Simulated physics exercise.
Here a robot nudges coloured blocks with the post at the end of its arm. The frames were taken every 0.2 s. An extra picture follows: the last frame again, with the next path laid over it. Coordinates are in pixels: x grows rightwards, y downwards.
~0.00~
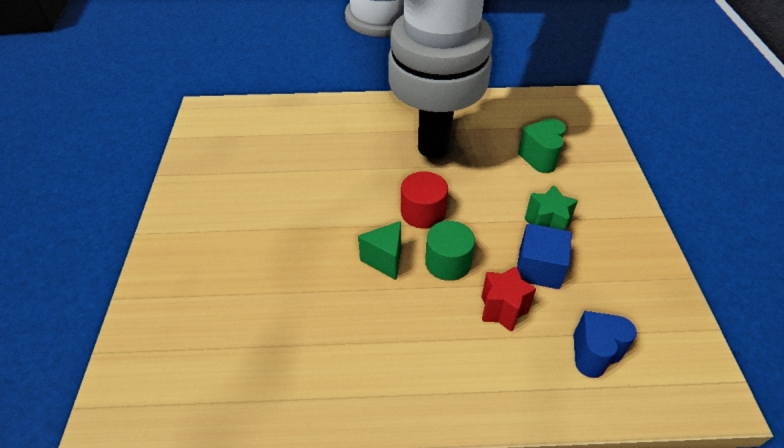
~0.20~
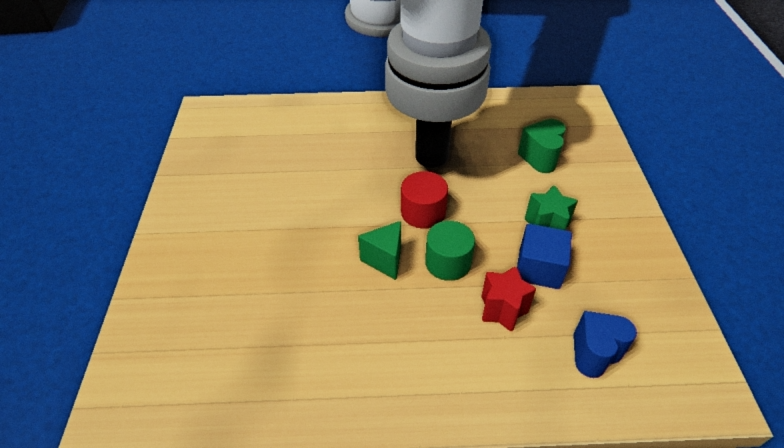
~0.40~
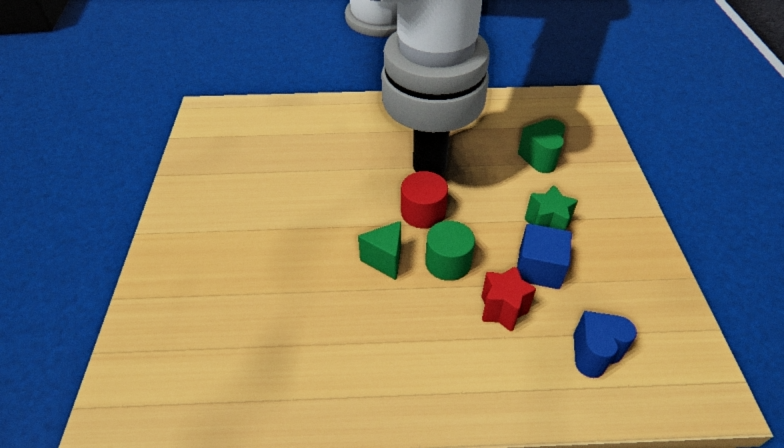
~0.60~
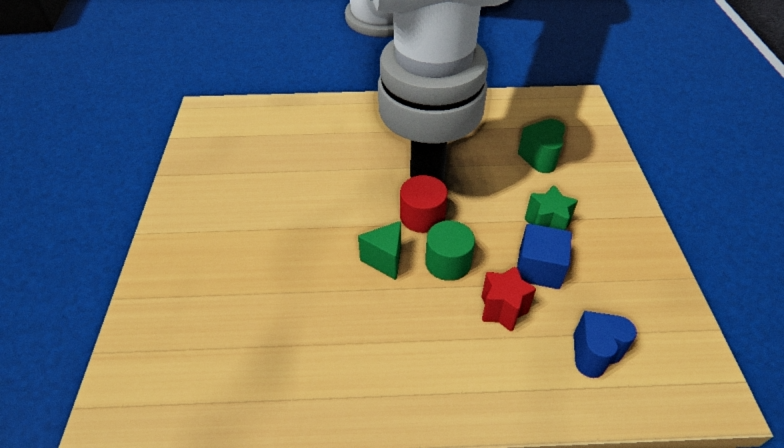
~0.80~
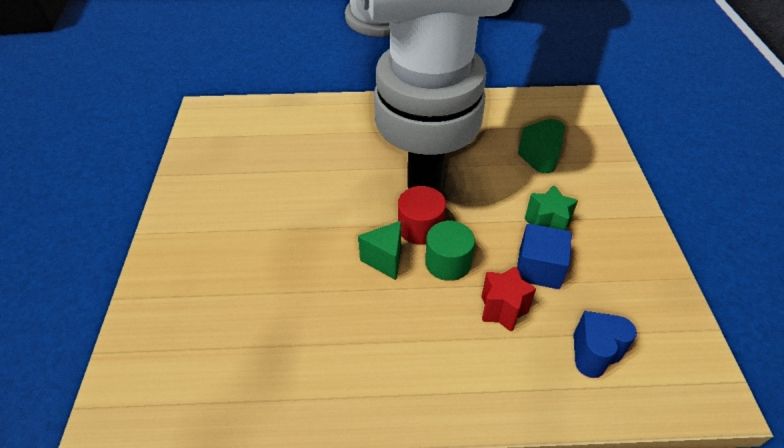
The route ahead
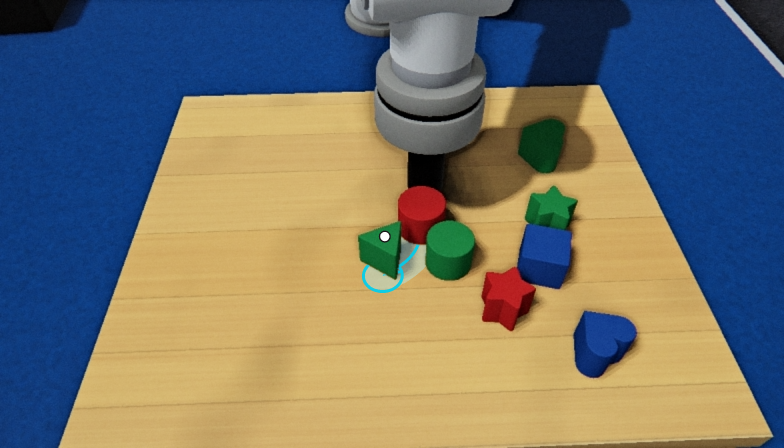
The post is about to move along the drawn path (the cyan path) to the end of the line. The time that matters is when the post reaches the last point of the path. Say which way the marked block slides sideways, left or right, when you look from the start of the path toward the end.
It's going to go right.
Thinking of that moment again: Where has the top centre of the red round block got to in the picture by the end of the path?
It will end up at (395, 288).
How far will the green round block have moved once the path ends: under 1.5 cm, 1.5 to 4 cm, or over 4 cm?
The displacement of the green round block is 1.5-4 cm.
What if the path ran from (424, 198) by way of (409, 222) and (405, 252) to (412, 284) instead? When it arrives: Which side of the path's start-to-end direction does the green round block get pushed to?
The answer is left: Facing from the path's start to its end, that's where the green round block shifts.
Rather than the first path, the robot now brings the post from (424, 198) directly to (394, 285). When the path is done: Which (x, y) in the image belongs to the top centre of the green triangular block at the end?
Just about (358, 267).
The drawn path runs from (424, 198) over (422, 225) and (413, 254) to (383, 275); the dot is on the green triangular block.
What follows on the original path. One third of the way, post at (422, 215); green triangular block at (376, 242), turned 15° anticlockwise; red round block at (415, 233); green round block at (459, 255).
Two thirds of the way, post at (413, 244); green triangular block at (368, 245); red round block at (407, 265); green round block at (462, 259).
At the end, post at (383, 265); green triangular block at (347, 248); red round block at (395, 288); green round block at (462, 259).
